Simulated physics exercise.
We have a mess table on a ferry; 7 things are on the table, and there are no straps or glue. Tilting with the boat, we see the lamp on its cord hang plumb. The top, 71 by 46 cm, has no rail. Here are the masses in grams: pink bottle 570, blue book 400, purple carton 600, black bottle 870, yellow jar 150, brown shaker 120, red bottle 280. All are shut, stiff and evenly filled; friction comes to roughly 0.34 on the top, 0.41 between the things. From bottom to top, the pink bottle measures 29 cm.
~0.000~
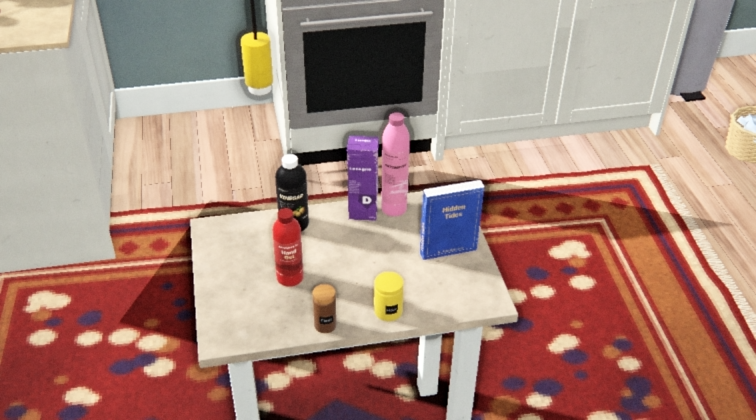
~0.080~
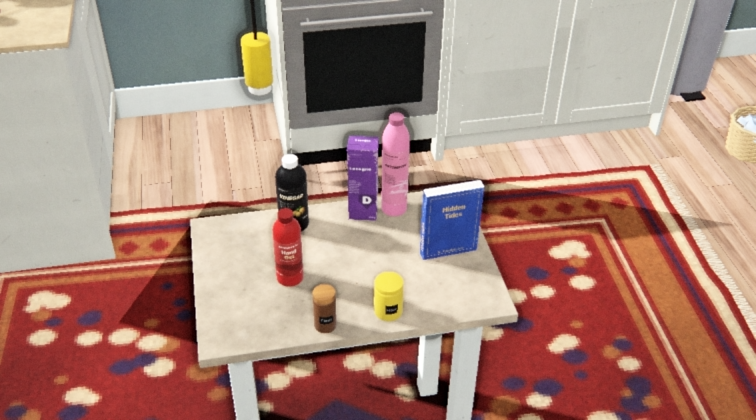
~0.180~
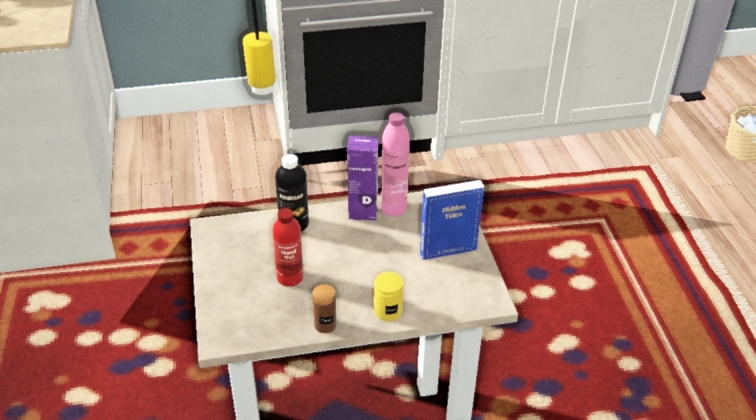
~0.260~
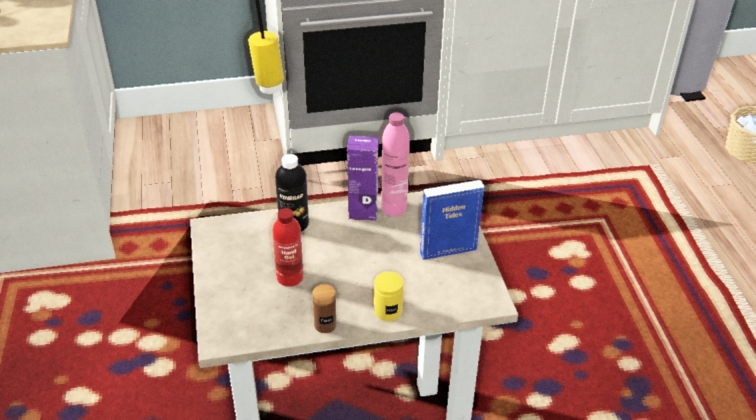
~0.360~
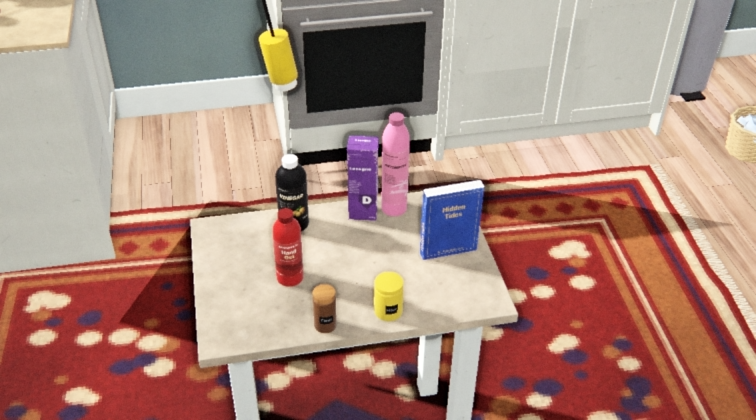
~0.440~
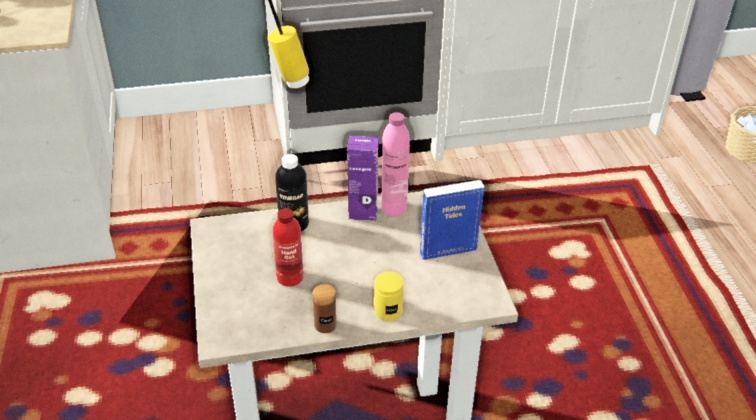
A yellow lamp on a dark cord hangs almost still beside an oven, then swings slowly to the right, slanting more and more until it overlaps the oven's left edge. Below it, the bottles, purple carton, blue book, yellow jar and brown shaker stay in place on the table throughout.
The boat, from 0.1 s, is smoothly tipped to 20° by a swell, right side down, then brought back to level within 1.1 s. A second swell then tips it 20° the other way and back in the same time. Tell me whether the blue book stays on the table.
It stays.
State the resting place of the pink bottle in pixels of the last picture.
(539, 357).
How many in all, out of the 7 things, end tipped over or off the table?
I make it 1.
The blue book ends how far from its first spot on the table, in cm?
Roughly 0 cm.
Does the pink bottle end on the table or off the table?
When everything stops, the pink bottle is out of bounds.
After 0.94 s, floor tilted 9°, right side down; pink bottle tipped 57° from how it sat.
After 1.24 s, boat level; pink bottle now off the table.
After 1.44 s, floor tilted 8°, left side down.
After 1.64 s, floor tilted 18°, left side down.
At rest (2.8 s), off the table, pink bottle; the other 6 in place, give or take 5 cm. In the last view, blue book near (451, 221).
